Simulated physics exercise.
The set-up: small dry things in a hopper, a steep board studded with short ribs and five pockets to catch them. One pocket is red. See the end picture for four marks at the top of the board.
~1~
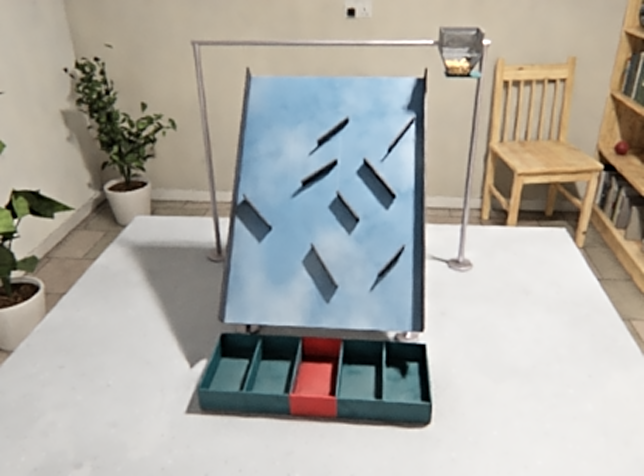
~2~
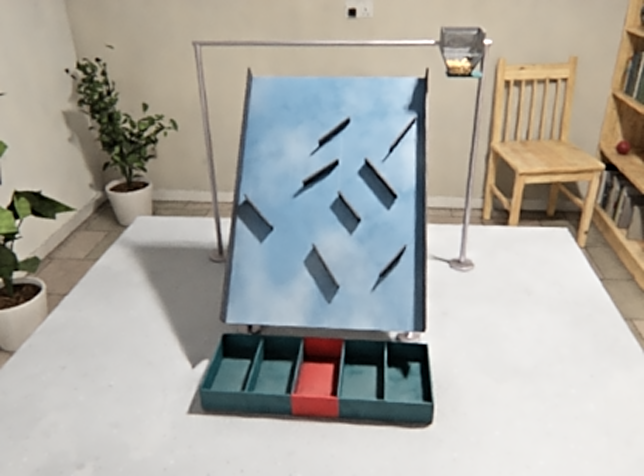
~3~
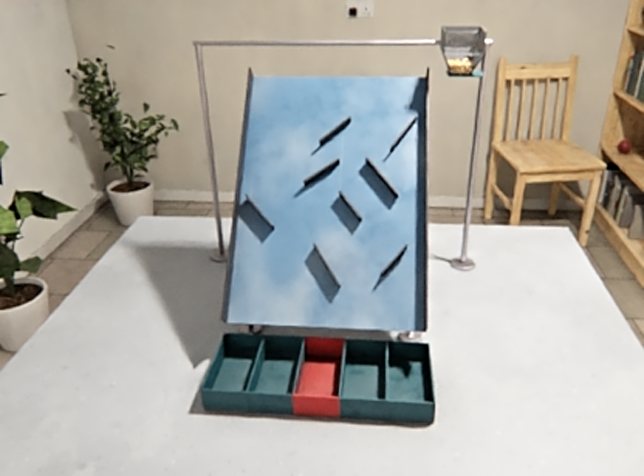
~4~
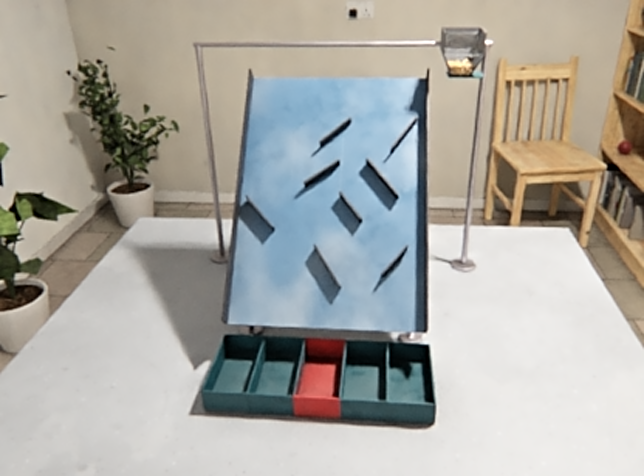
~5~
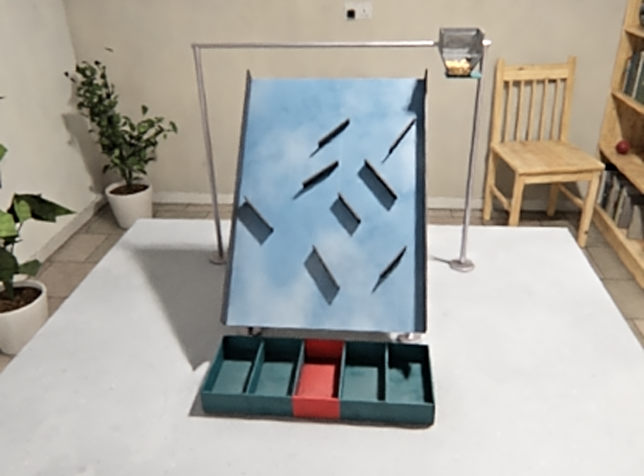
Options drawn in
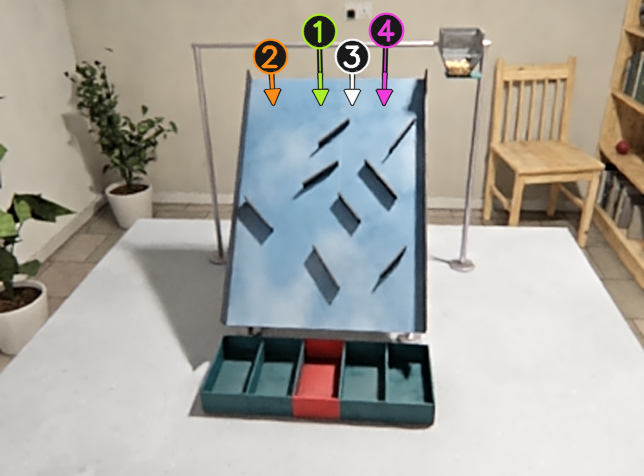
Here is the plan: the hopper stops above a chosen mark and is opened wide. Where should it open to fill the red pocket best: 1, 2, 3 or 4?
I would pick mark 2.
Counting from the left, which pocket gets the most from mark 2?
The third from the left.
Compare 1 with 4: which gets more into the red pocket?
Here it is mark 1.
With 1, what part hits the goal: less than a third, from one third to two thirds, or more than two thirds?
Less than a third.
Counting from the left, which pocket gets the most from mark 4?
The fifth from the left.
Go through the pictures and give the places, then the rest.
In the first frame, hopper (459, 66), dried chickpeas, door shut.
In the second frame, ribs (318, 141) to (349, 117), (390, 147) to (415, 116), (302, 182) to (338, 159).
In the third frame, ribs (366, 156) to (398, 194), (245, 194) to (272, 226), (339, 190) to (361, 218).
In the fourth frame, ribs (314, 245) to (340, 286), (382, 274) to (407, 245).
In the fifth frame, red pocket (316, 406), number 3 of 5 from the left.
On the marked copy, mark 1 meets the board at (320, 99); mark 2 meets the board at (273, 99); mark 3 meets the board at (352, 99); mark 4 meets the board at (384, 99).
For mark 1, roughly a quarter in the red pocket, roughly two thirds in other pockets, about a tenth outside the box.
For mark 2, roughly half in the red pocket, roughly a quarter in other pockets, roughly a quarter outside the box.
For mark 3, about a tenth in the red pocket, roughly two thirds in other pockets, roughly a quarter outside the box.
For mark 4, about a tenth in the red pocket, the larger part in other pockets, about a tenth outside the box.
